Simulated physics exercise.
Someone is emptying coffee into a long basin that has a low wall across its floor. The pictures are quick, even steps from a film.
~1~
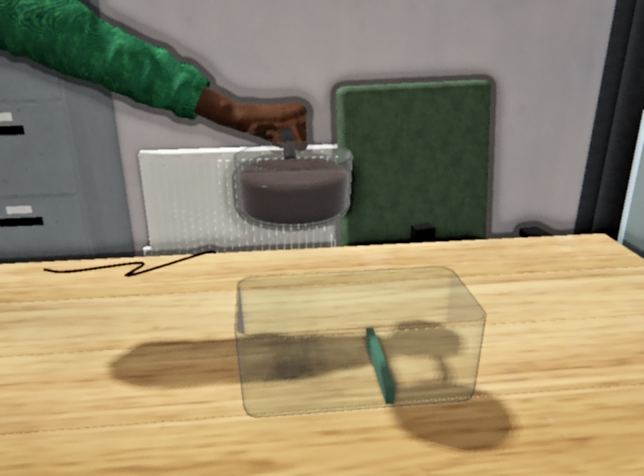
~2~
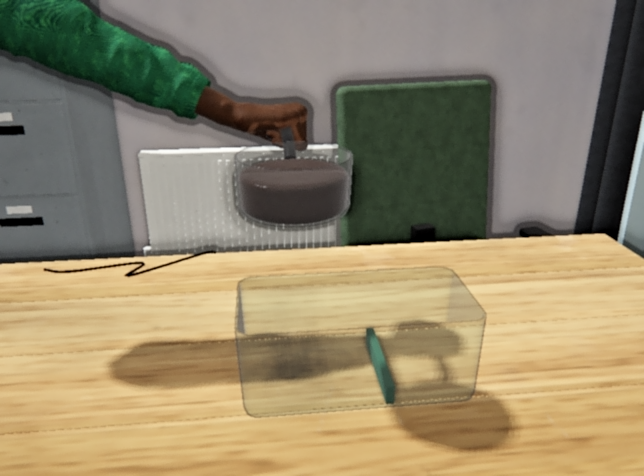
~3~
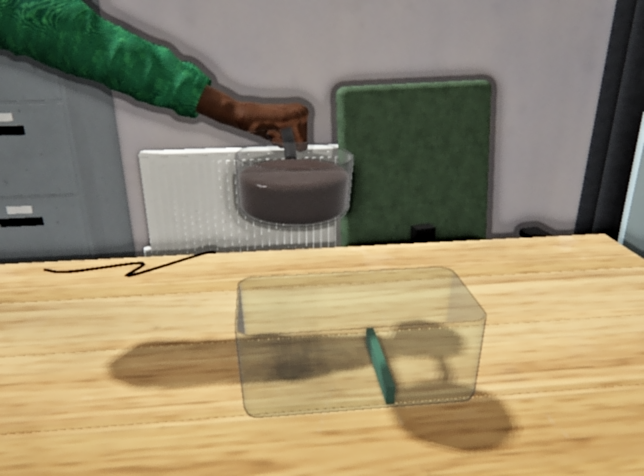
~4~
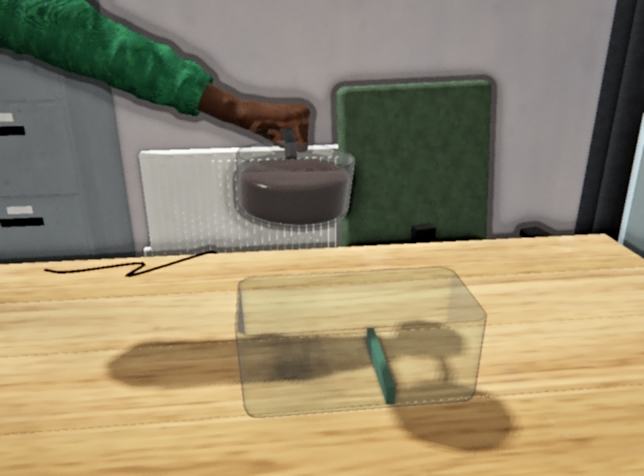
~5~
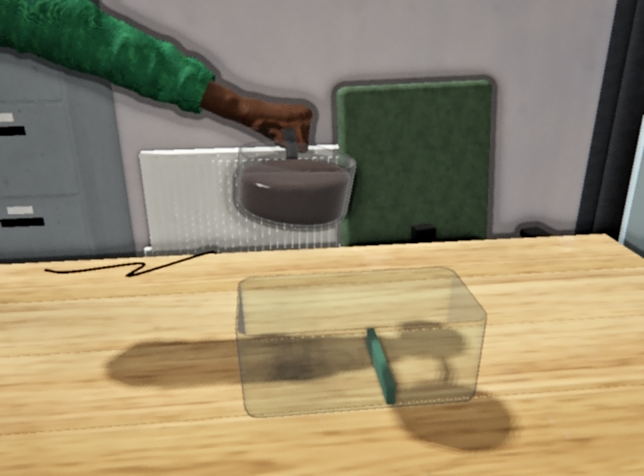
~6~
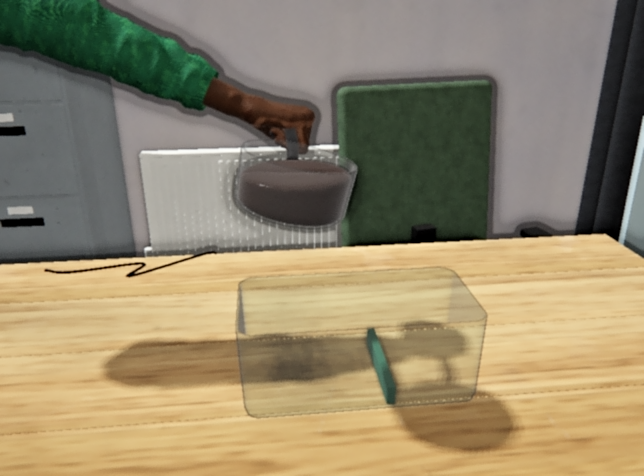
Hand in a green sleeve slightly tilting a clear bowl of dark coffee rightward, behind a long transparent basin on a wooden table.
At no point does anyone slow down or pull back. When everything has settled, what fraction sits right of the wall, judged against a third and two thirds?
Most likely the right of the wall will hold one third or more, up to two thirds.
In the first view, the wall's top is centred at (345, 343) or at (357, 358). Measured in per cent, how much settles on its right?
You'd get roughly 95 per cent the first time and roughly 80 per cent the second.
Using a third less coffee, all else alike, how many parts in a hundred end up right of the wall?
Best guess: Around 50 %.
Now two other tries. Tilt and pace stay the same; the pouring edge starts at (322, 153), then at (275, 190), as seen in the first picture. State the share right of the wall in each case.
Roughly 40 in a hundred the first time and 15 in a hundred the second.
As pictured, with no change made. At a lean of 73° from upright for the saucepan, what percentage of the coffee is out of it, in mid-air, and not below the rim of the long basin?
Around 40 percent.
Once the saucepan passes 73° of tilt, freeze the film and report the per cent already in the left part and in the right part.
Left 0 per cent, right 5 per cent.
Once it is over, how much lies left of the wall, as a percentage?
Share: Roughly 40 %.
A moment on, the saucepan is tipped part way and 55 per cent is still to pour, 1 is left of the wall and 5 right of it.
Next, the saucepan is tipped right over and 9 per cent is still to pour, 17 is left of the wall and 61 right of it.
Then the saucepan is tipped right over and 0 per cent is still to pour, 38 is left of the wall and 60 right of it.
Later the saucepan is tipped right over and 0 per cent is still to pour, 41 is left of the wall and 58 right of it.
In the end 42 per cent lies left of the wall, 58 right of it and 1 outside.
